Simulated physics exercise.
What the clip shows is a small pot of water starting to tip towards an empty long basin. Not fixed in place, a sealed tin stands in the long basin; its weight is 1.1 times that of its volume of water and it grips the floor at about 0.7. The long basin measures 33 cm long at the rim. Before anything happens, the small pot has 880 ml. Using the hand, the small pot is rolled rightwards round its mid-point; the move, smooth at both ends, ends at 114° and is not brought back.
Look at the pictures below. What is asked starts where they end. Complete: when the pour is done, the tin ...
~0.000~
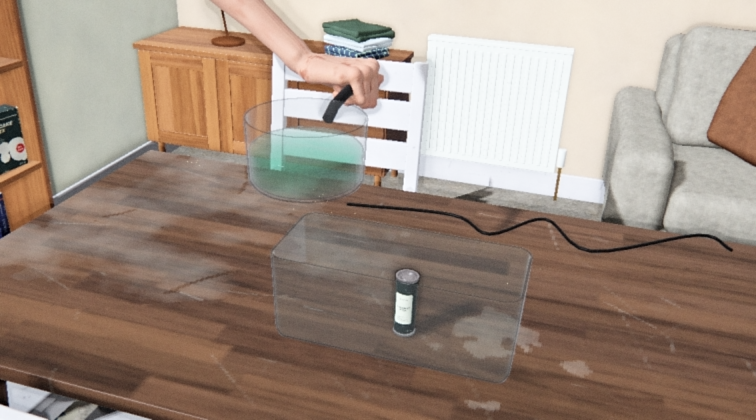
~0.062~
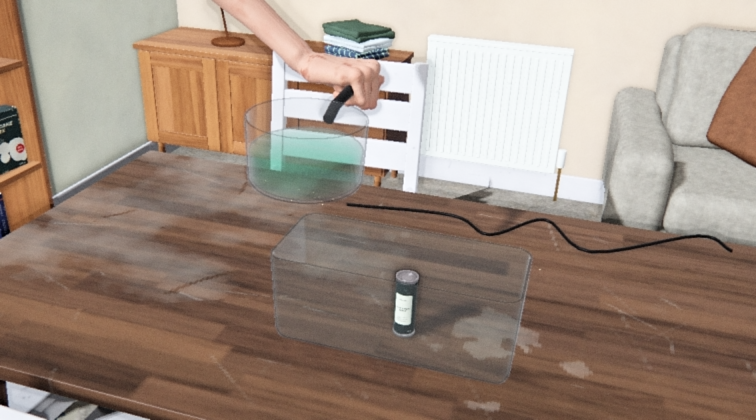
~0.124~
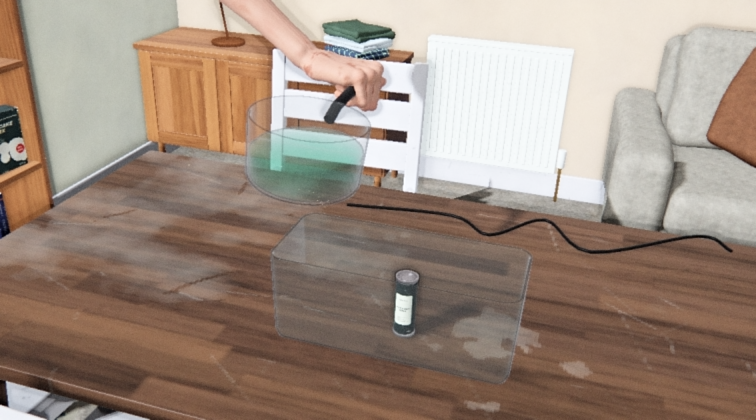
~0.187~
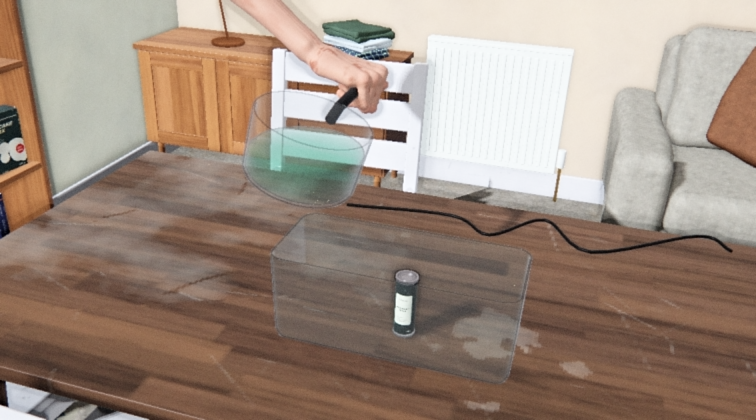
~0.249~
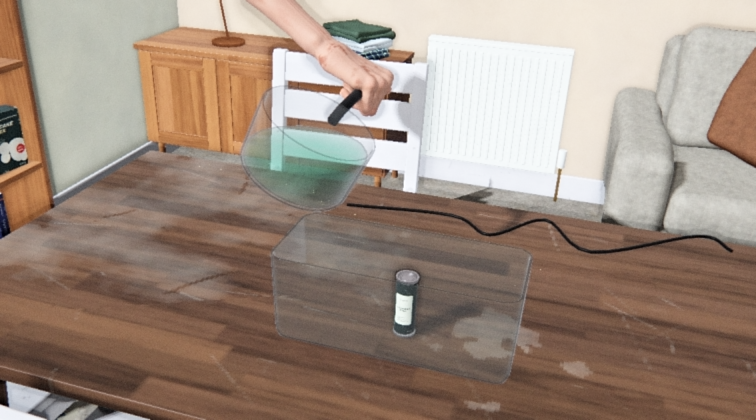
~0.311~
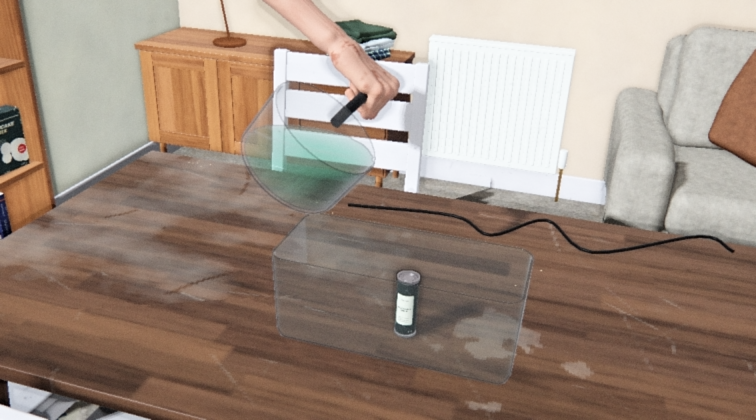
... has tipped over.
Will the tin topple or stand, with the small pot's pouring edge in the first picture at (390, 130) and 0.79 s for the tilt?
Then it stays on its base.
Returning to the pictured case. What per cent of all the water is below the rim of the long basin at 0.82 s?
About 88 %.
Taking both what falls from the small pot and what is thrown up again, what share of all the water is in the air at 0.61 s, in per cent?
I'd say close to 34 per cent.
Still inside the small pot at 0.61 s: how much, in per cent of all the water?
Some 32 per cent.
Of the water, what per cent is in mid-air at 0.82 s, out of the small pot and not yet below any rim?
Close to 6 %.
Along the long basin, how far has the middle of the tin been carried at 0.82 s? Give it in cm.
Close to 4 cm.
By 0.61 s the tilt is 99° and 31 per cent is still to pour; the tin stands where it began.
By 0.82 s the tilt is 114° and 5 per cent is still to pour; the tin leans 19°.
By 1.04 s the tilt is 114° and 0 per cent is still to pour; the tin lies on its side.
By 1.29 s the tilt is 114° and 0 per cent is still to pour; the tin lies on its side.
At rest the tin lies on its side.
